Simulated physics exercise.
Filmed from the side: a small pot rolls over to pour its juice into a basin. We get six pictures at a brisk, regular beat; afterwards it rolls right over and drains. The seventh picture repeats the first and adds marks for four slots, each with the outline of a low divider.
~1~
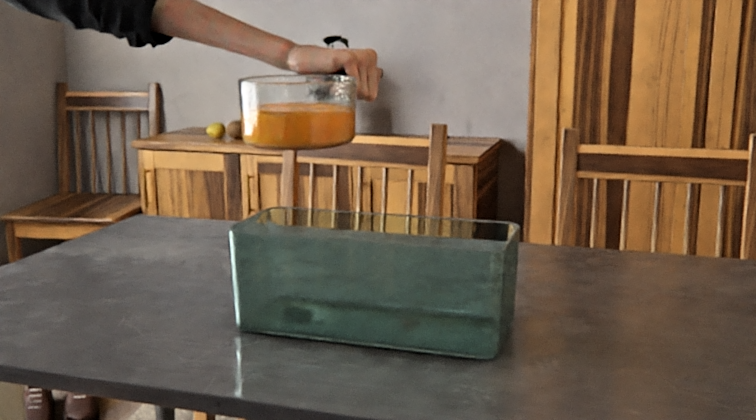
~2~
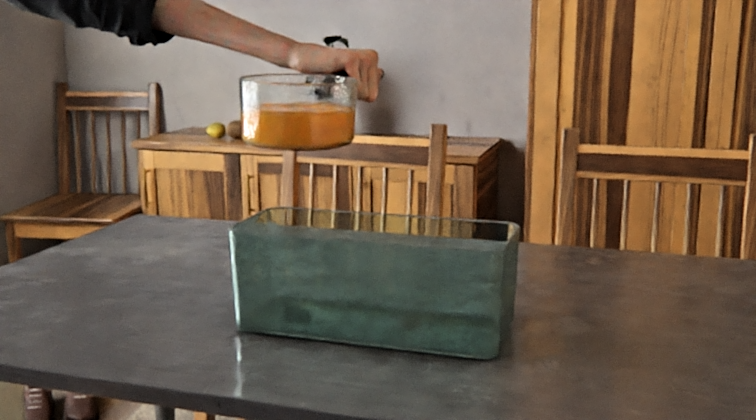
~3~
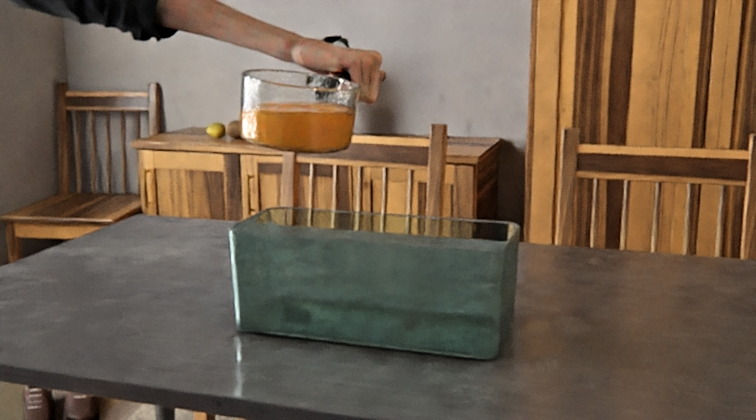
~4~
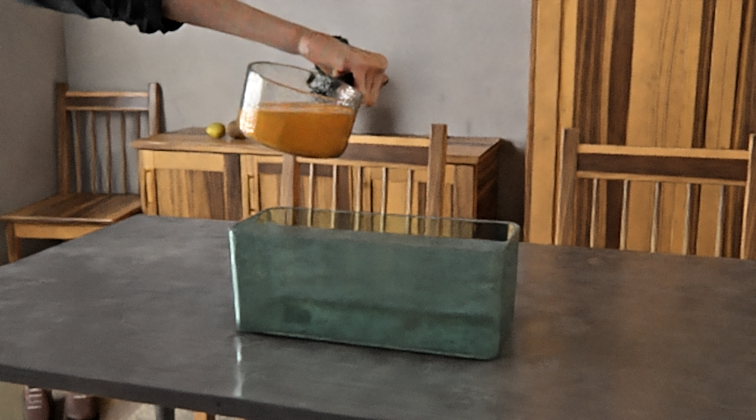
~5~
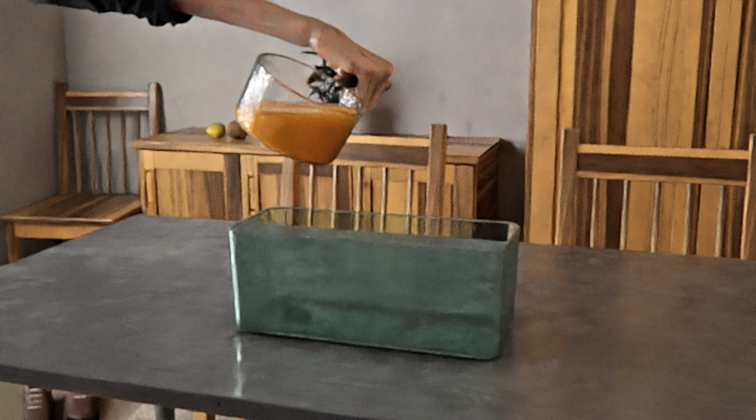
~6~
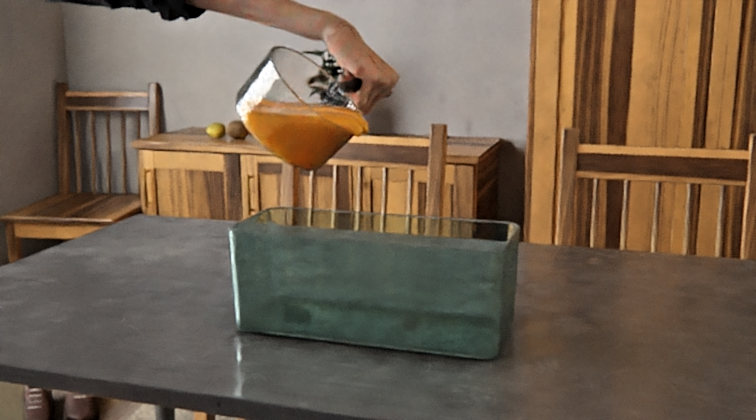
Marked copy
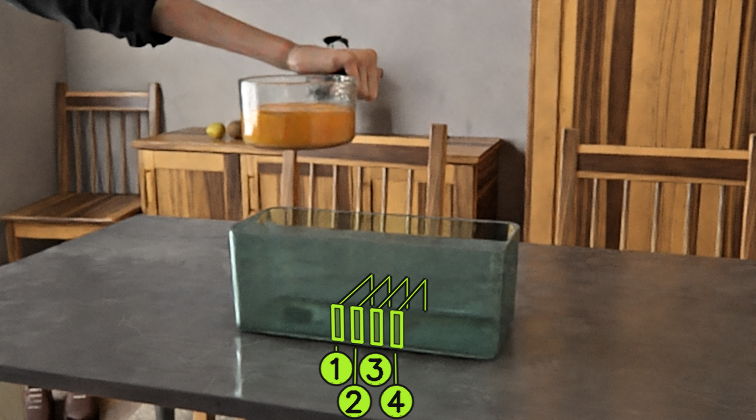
On a dark tabletop in a room with wooden chairs, a hand held a small clear pot of orange juice above a greenish glass basin, then steadily tilted it until juice reached over the lip.
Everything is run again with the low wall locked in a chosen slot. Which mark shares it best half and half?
Slot 3 does it best.
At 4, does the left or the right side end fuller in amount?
The left side.
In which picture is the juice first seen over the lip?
Picture 6.
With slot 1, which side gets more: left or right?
The right one.
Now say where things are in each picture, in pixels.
In the first frame, upright, lip at (350, 79); basin from (237, 327) to (500, 358); nothing has left yet.
In the second frame, tipped about 2°, lip at (351, 81); nothing has left yet.
In the third frame, tipped about 8°, lip at (354, 88); nothing has left yet.
In the fourth frame, tipped about 18°, lip at (357, 98); nothing has left yet.
In the fifth frame, tipped about 30°, lip at (358, 112); nothing has left yet.
In the sixth frame, tipped about 44°, lip at (357, 128); juice is over the lip, down to (357, 128).
In lime, 1 at (336, 346); 2 at (355, 348); 3 at (375, 351); 4 at (395, 353).
For slot 1, about 9 % ends left of the wall and 90 % right of it.
For slot 2, about 31 % ends left of the wall and 68 % right of it.
For slot 3, about 52 % ends left of the wall and 48 % right of it.
For slot 4, about 82 % ends left of the wall and 18 % right of it.
